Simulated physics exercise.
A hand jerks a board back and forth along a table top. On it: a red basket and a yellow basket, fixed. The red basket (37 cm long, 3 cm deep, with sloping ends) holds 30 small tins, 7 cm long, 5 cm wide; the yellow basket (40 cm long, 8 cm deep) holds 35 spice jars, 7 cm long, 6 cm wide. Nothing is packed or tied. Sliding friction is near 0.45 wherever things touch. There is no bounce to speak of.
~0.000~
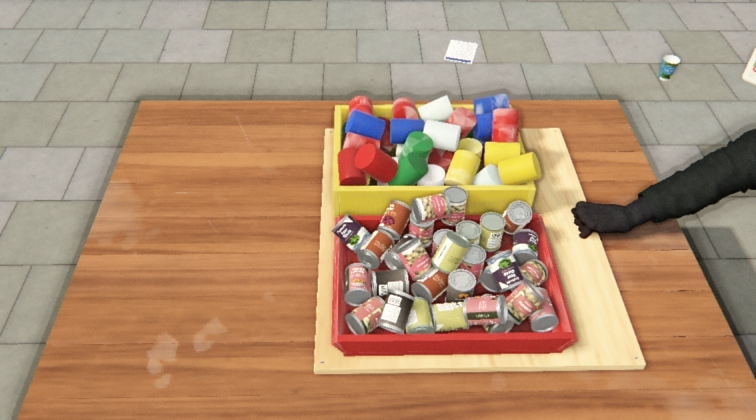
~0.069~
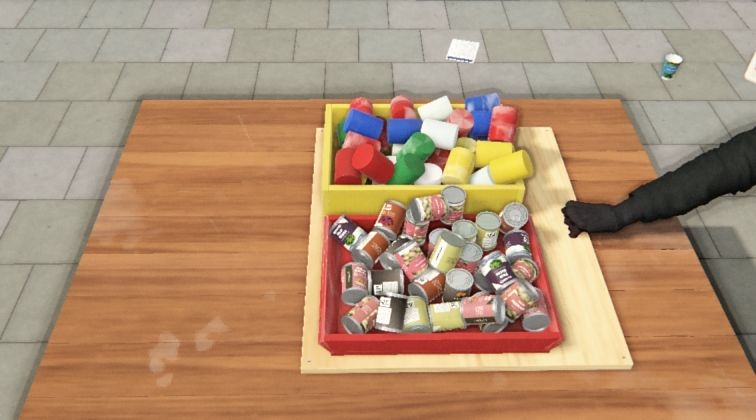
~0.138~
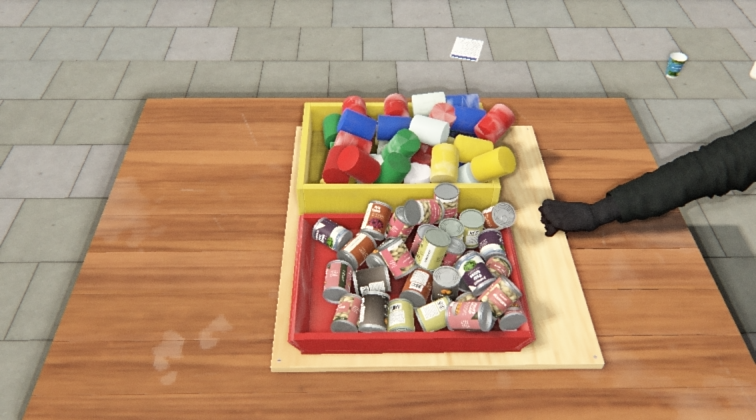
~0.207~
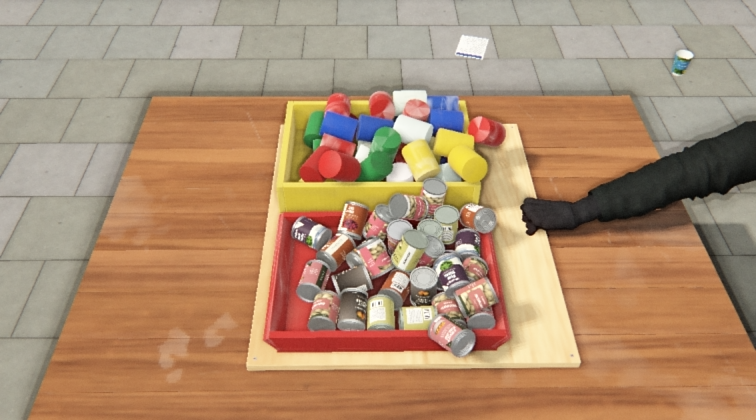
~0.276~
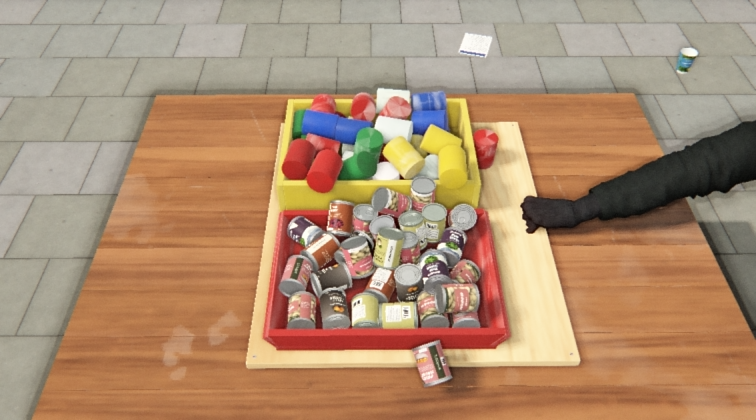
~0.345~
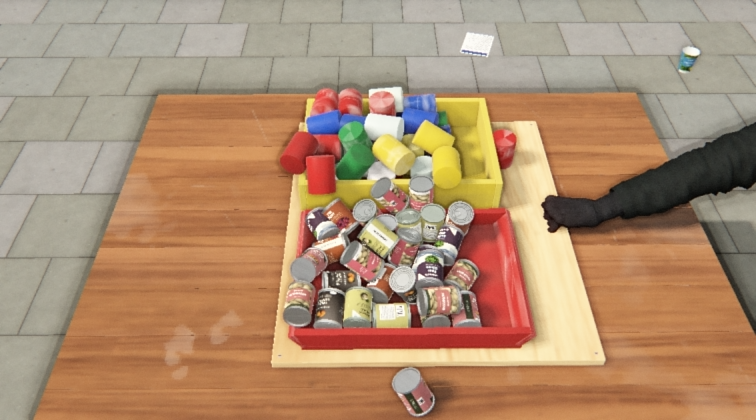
On a wooden table outdoors, a black-sleeved arm jerks a board of filled baskets left, then right, a few containers tumbling out.
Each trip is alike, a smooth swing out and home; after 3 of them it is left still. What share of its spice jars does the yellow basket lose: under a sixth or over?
The yellow basket loses more than one in six of its spice jars.
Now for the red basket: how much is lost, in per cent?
About: Red basket 30 per cent.
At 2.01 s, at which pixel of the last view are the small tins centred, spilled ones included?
Near (432, 267).
After 0.61 s, the red basket is down by 6 of 30 and the yellow basket is down by 4 of 35.
After 0.94 s, the red basket is down by 6 of 30 and the yellow basket is down by 7 of 35.
After 1.41 s, the red basket is down by 6 of 30 and the yellow basket is down by 9 of 35.
Outcome (at 2.01 s), the red basket is down by 9 of 30 and the yellow basket is down by 11 of 35. Asked share, 11 of 35, 31 per cent.
